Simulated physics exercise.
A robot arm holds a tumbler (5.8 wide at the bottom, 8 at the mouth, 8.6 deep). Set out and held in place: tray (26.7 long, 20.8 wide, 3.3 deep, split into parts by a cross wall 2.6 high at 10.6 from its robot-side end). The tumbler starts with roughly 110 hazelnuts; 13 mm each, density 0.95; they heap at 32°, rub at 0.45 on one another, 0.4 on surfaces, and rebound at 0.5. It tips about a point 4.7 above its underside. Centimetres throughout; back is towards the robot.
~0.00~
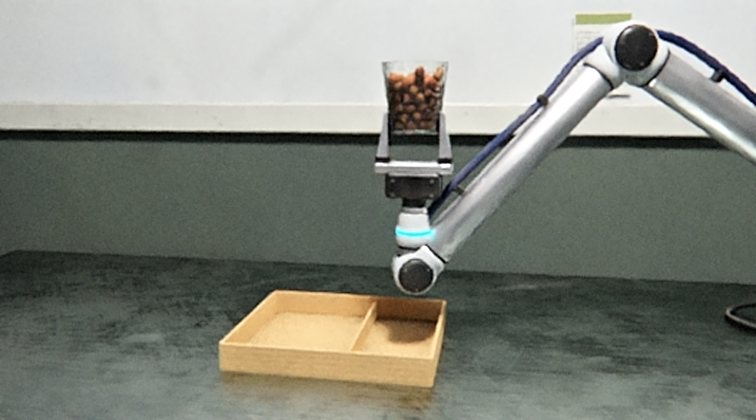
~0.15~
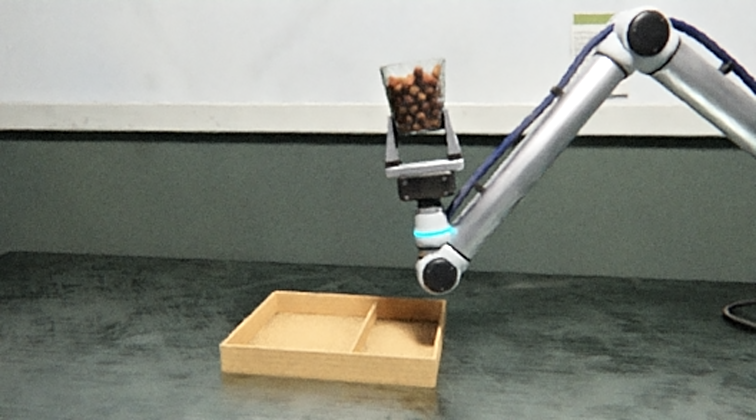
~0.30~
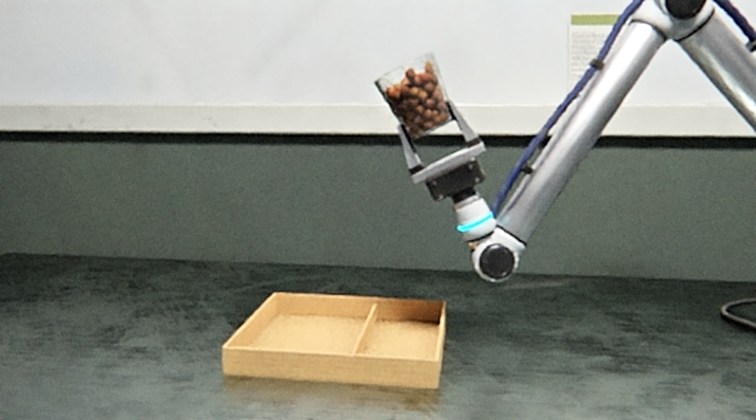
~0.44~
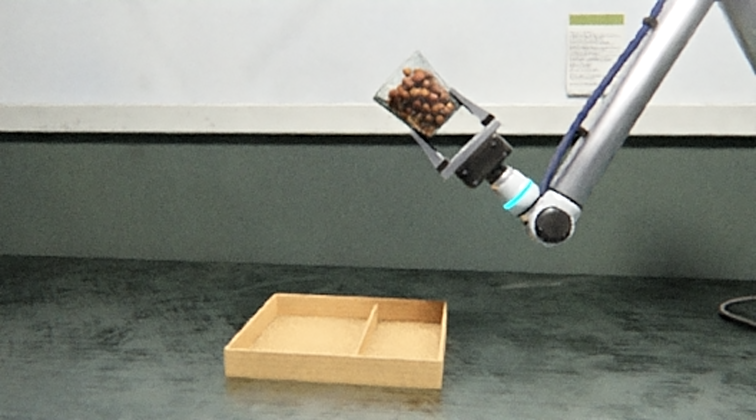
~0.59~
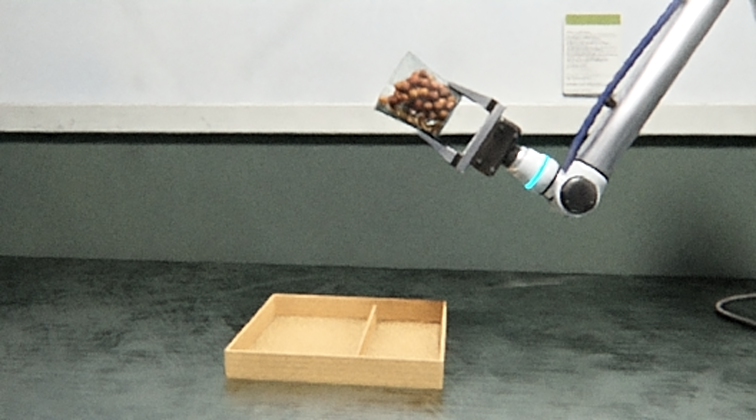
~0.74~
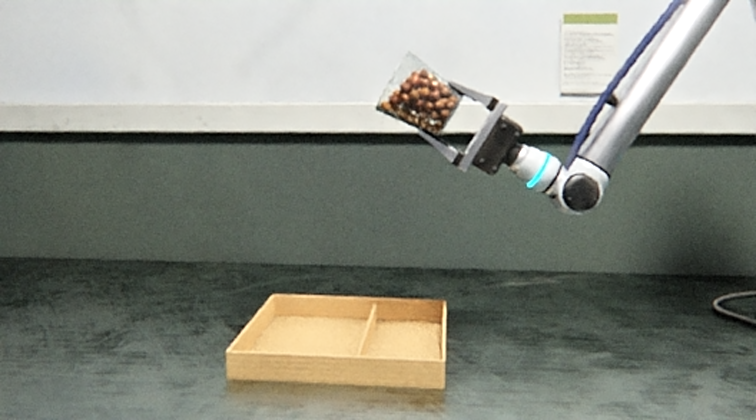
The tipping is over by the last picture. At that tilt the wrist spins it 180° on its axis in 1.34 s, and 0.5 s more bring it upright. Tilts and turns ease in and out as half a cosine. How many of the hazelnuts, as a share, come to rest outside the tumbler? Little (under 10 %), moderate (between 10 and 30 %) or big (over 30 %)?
Answer: Little; under 10 % of the hazelnuts finish outside the tumbler.
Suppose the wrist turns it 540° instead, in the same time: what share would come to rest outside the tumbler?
It would be near 5 per cent.
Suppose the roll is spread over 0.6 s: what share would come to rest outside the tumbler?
In that case some 0 per cent.
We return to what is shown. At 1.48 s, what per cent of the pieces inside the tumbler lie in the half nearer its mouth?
Some 50 per cent.
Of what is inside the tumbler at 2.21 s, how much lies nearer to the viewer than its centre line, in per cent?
Some 55 per cent.
By 1.48 s, tipped 59°, highest piece 38 above the table; 107 in the tumbler, 1 in the far-side part.
By 2.21 s, tipped 49°, highest piece 37 above the table; 103 in the tumbler, 3 in the far-side part, 2 in flight or on a rim.
By 2.78 s, upright, highest piece 39 above the table; 103 in the tumbler, 5 in the far-side part.
By 3.48 s, upright, highest piece 38 above the table; 103 in the tumbler, 5 in the far-side part.
Final count, 103 in the tumbler, 5 in the far-side part. That is 5 % outside the tumbler.
